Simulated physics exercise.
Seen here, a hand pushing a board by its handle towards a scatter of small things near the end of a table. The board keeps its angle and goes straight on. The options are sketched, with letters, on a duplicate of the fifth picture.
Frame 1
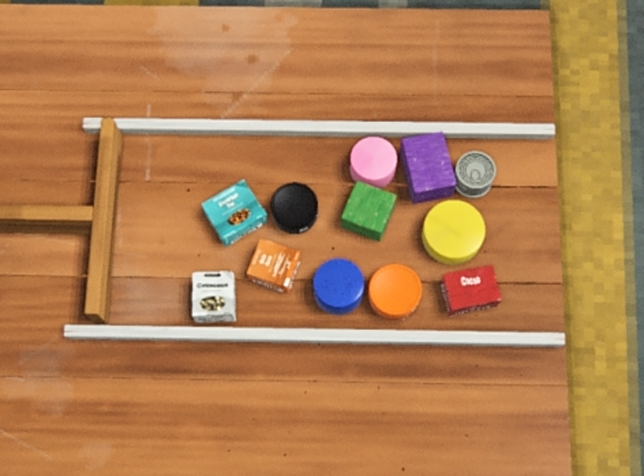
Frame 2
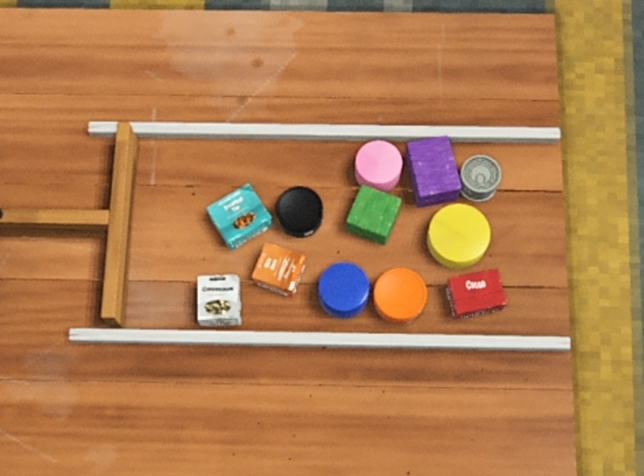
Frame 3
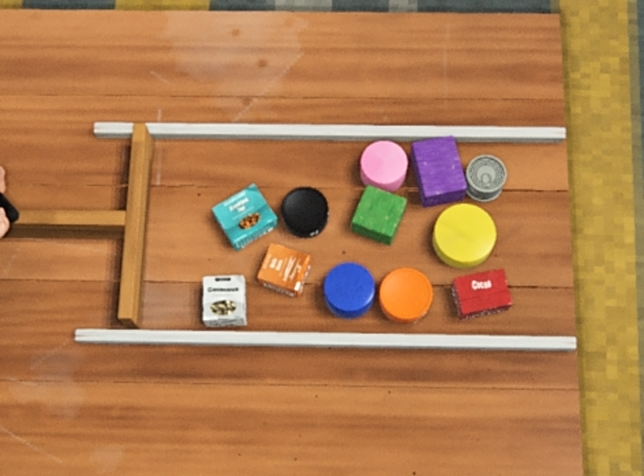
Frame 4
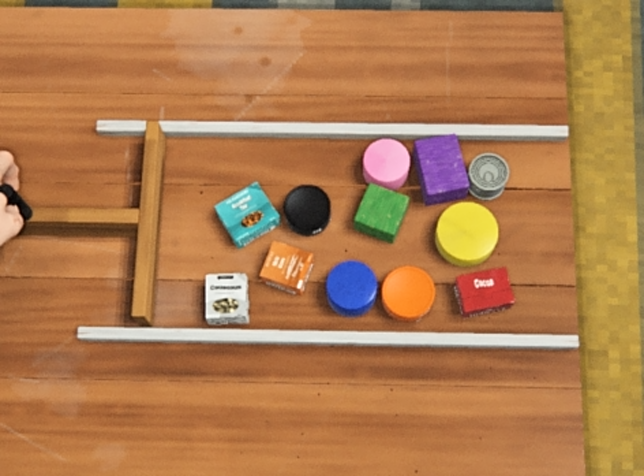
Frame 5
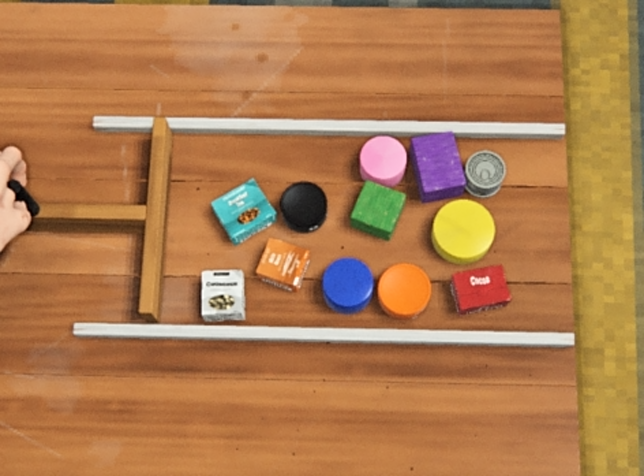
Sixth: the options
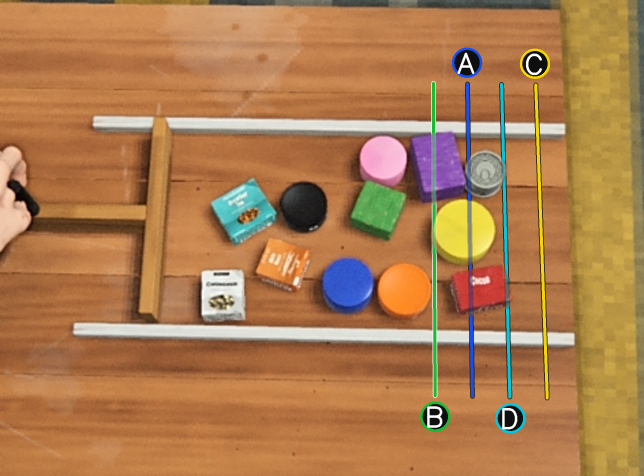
On a wooden table, a hand came into view at the left, pushing a wooden board by its handle rightward between two pale rails, towards scattered colourful jars, packets and blocks, without touching them.
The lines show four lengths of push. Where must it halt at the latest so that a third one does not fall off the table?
It should halt at B.
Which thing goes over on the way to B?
The red packet.
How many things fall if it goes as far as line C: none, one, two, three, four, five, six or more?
In all, six or more.
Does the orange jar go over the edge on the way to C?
Yes.
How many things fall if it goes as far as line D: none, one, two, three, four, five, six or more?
Six or more.
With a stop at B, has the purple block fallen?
No.
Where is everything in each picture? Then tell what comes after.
In the first picture, red packet (471, 291); turquoise packet (235, 214); green block (368, 211).
In the second picture, board (115, 217); white packet (219, 302).
In the third picture, board (132, 218); orange jar (405, 297).
In the fourth picture, board (146, 216); blue pot (352, 289).
In the fifth picture, board (153, 212); grey tin (484, 175); yellow tin (463, 232); black jar (305, 208).
On the marked copy, A at (470, 233); B at (434, 232); C at (541, 234); D at (506, 234).
Following B. Soon after the start, board (254, 214); white packet (281, 298); green block (383, 212).
Later, board (356, 216); red packet (532, 304); grey tin (519, 178).
In the end, board (431, 217); red packet over the edge; grey tin (561, 168); one fallen.
As for the rest, A drops four; C drops eight; D drops eight.
